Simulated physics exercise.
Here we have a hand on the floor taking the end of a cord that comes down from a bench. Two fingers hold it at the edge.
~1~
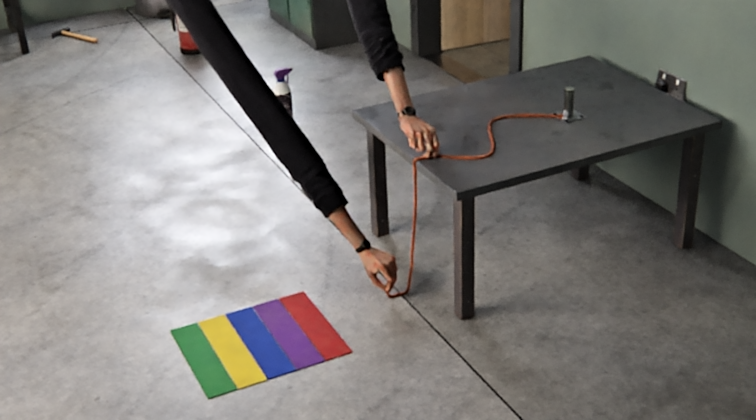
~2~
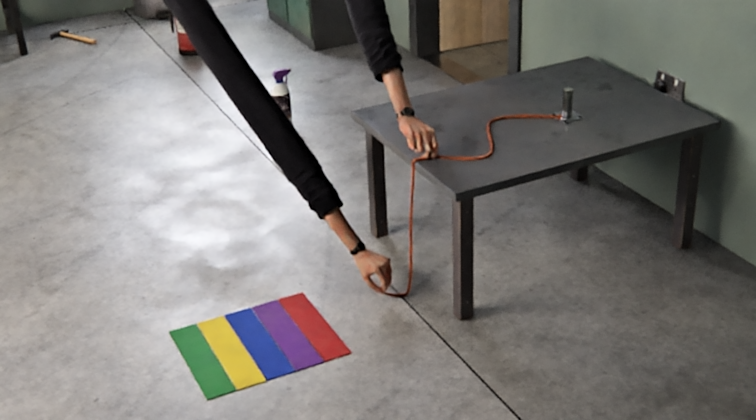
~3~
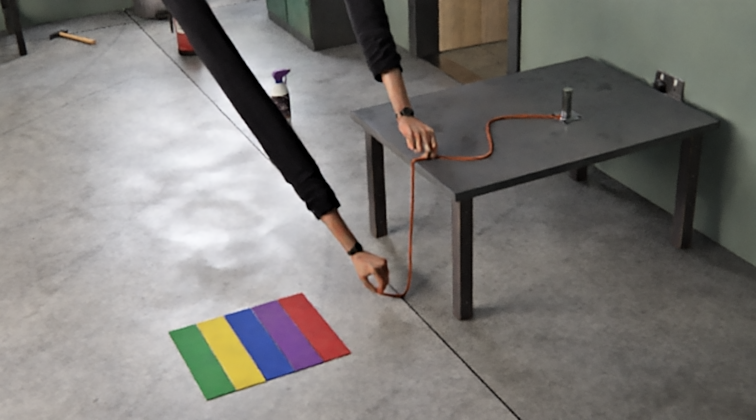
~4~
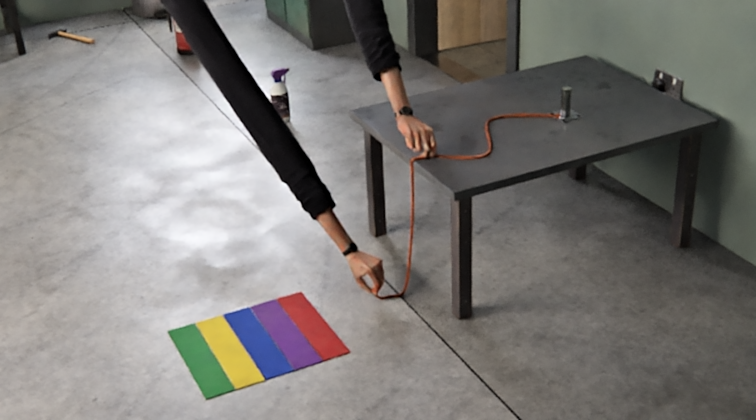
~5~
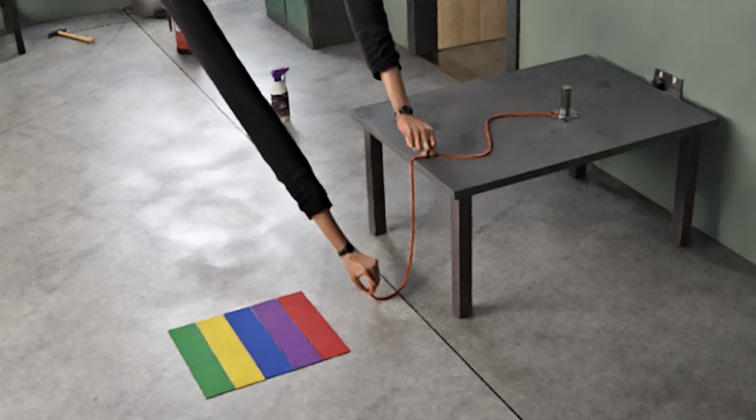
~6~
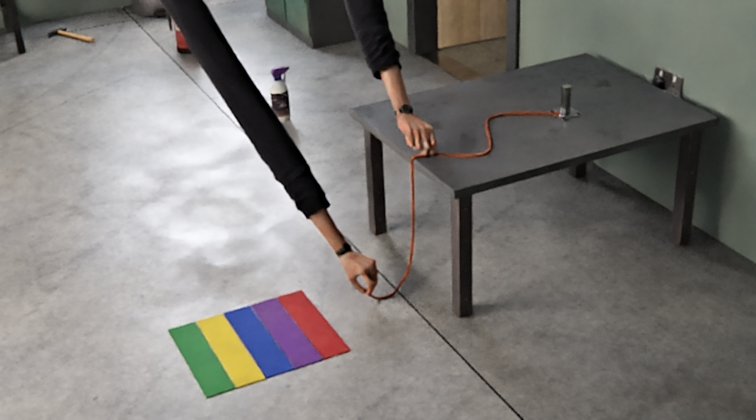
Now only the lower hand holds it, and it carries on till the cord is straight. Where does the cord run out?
Over yellow.
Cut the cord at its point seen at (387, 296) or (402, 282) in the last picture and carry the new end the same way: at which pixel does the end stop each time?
Near (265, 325) and (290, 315).
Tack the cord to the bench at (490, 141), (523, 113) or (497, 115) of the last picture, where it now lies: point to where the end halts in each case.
The places are (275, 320), (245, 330) and (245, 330).
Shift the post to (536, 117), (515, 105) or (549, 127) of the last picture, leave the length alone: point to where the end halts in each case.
About (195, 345), (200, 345) and (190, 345).
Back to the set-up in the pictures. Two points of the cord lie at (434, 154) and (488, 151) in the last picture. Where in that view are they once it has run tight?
They go to (387, 183) and to (433, 151).
Early on, end near (272, 321); over purple.
Midway, end near (246, 329); over blue.
At the end of the slack, end near (230, 334); over yellow. The end stops over the yellow strip.
